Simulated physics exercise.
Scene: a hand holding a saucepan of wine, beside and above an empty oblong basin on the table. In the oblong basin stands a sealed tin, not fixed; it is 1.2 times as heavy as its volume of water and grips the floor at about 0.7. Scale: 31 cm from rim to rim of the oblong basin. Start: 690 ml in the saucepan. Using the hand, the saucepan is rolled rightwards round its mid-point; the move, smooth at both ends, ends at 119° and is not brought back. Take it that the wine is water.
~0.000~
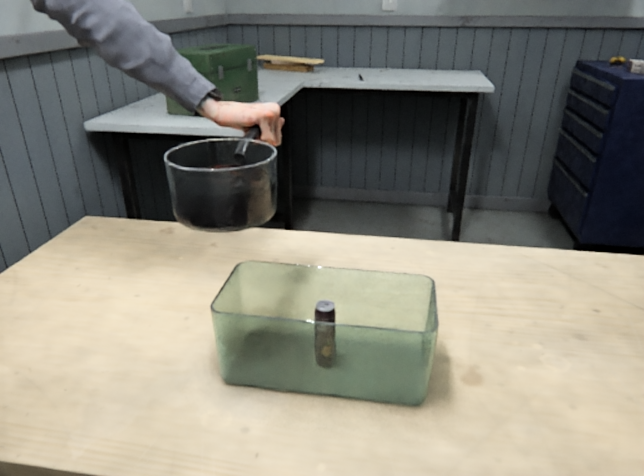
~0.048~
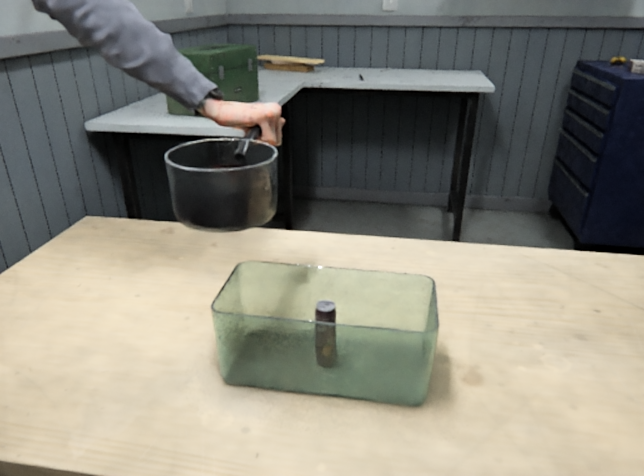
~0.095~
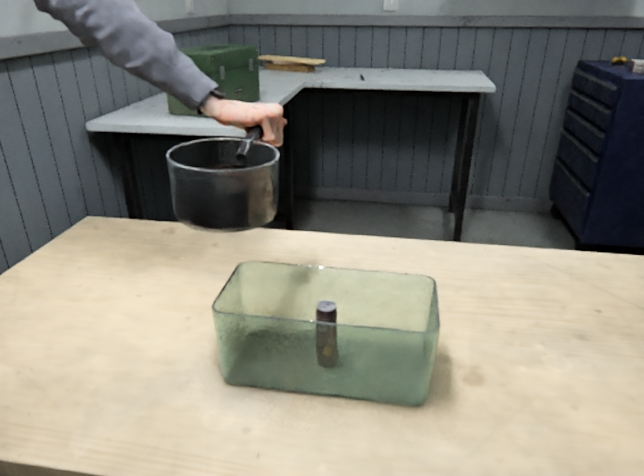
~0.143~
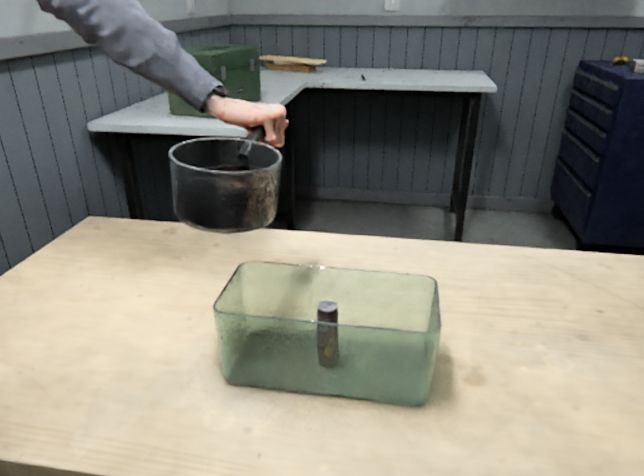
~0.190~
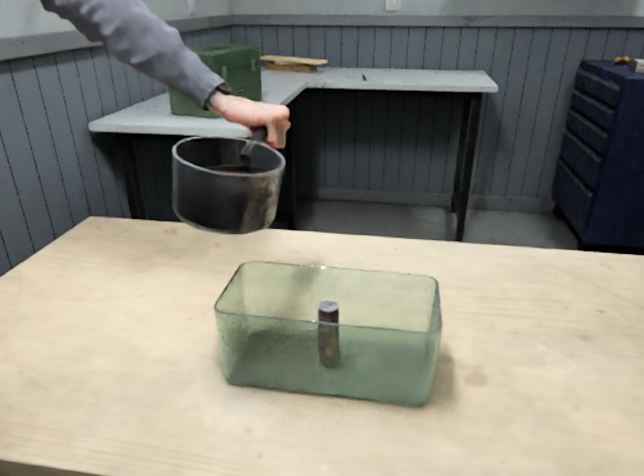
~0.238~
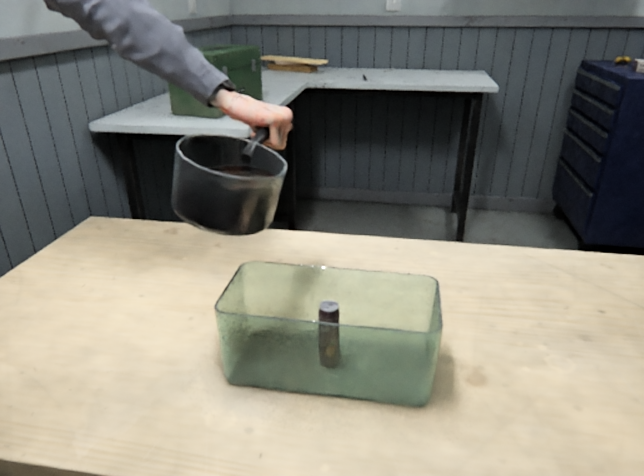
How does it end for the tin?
It will stay erect.
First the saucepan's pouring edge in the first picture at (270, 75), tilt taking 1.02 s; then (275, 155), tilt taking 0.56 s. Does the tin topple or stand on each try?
In the first try it remains standing; in the second it comes down.
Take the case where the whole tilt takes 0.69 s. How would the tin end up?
Outcome - the tin comes down.
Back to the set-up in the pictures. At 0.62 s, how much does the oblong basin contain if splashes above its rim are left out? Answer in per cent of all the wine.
Fraction in basin: Approx. 5%.
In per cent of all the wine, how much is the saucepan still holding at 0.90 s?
Around 8 in a hundred.
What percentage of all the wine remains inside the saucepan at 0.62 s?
Near 60 in a hundred.
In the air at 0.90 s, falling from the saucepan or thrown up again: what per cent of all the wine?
About 12 per cent.
By 0.62 s the tilt is 80° and 60 per cent is still to pour; the tin stands where it began.
By 0.90 s the tilt is 115° and 8 per cent is still to pour; the tin stands where it began.
By 1.20 s the tilt is 119° and 0 per cent is still to pour; the tin stands 1 cm from where it began.
By 1.52 s the tilt is 119° and 0 per cent is still to pour; the tin stands 1 cm from where it began.
At rest the tin stands 1 cm from where it began.
